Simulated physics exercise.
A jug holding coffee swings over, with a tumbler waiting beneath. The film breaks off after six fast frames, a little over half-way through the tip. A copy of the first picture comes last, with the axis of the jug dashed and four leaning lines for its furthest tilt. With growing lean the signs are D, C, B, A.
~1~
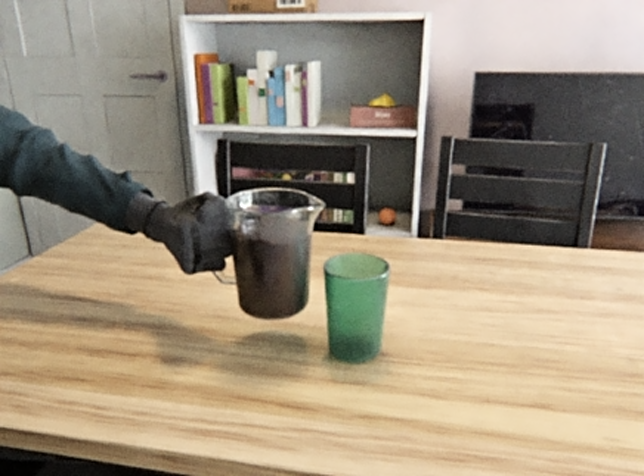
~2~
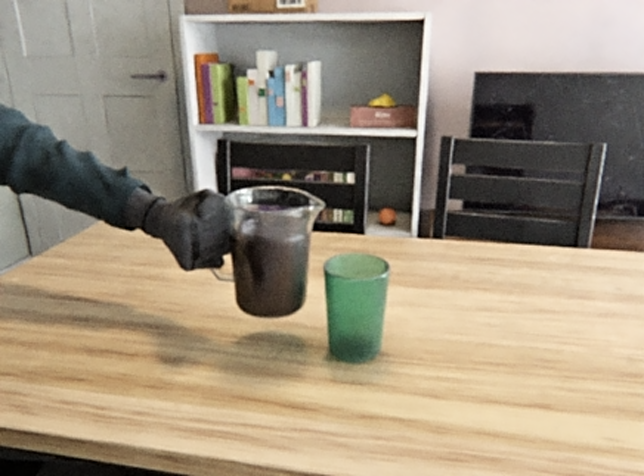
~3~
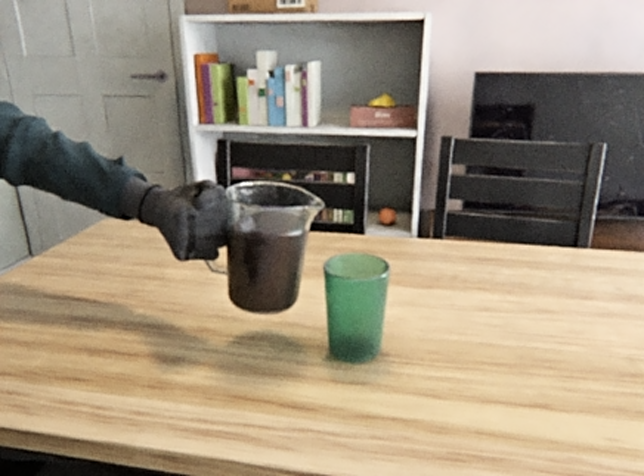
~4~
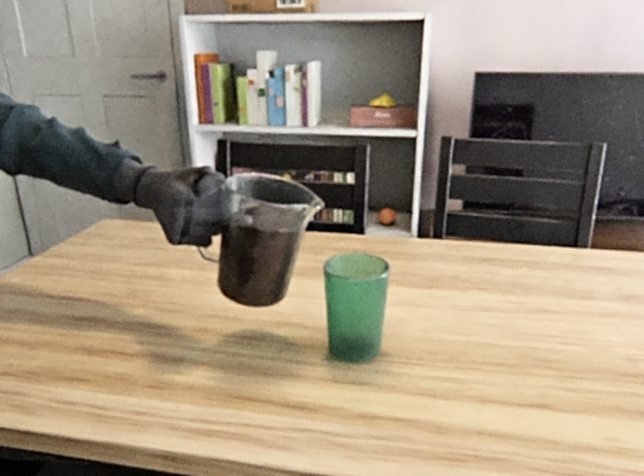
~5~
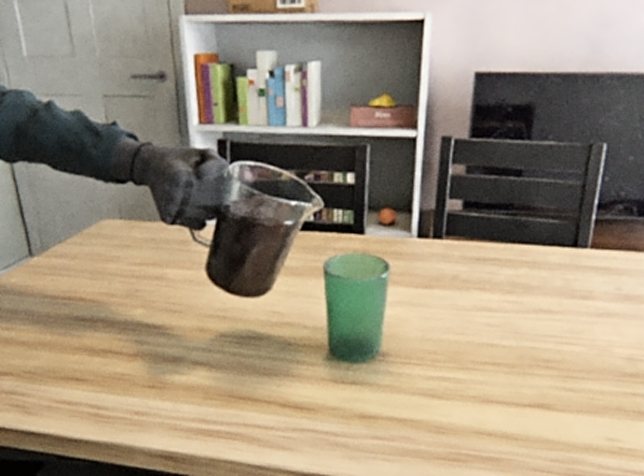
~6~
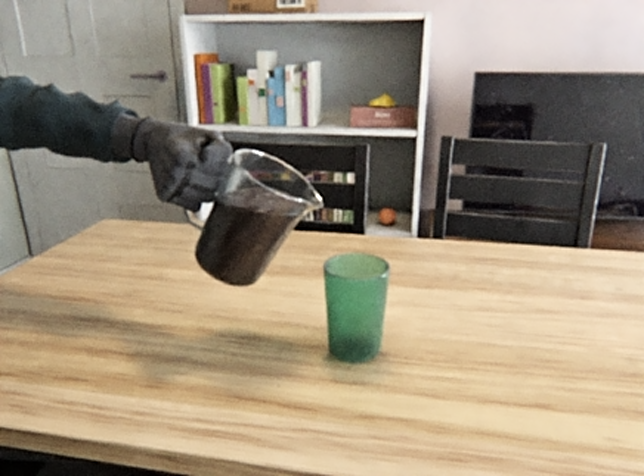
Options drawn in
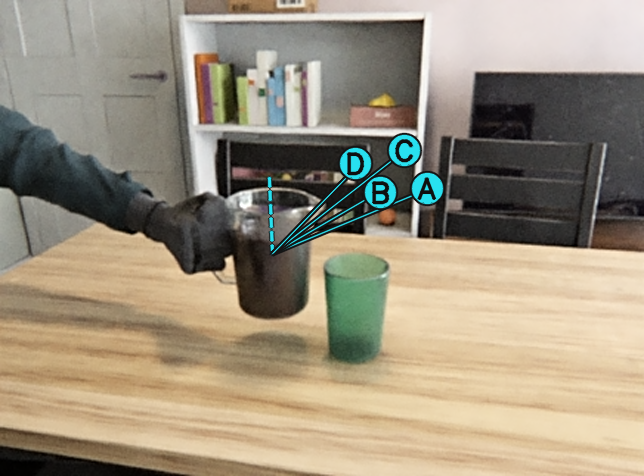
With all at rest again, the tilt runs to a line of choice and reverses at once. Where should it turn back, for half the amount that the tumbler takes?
Mark A does it best.
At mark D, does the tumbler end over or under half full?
Under.
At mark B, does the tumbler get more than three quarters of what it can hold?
No.
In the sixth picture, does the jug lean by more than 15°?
Yes.
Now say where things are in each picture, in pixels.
Upright, lip at (323, 205); rim of the tumbler round (357, 265); nothing has left yet.
Upright, lip at (323, 205); nothing has left yet.
Tipped about 6°, lip at (322, 205); nothing has left yet.
Tipped about 13°, lip at (322, 205); nothing has left yet.
Tipped about 21°, lip at (322, 205); nothing has left yet.
Tipped about 30°, lip at (321, 205); nothing has left yet.
On the marked copy, A at (412, 195); B at (364, 200); C at (391, 161); D at (345, 178).
Choosing A, the tumbler ends with about 50 % of what it can hold.
Choosing B, the tumbler ends with about 33 % of what it can hold.
Choosing C, the tumbler ends with about 19 % of what it can hold.
Choosing D, the tumbler ends with about 9 % of what it can hold.
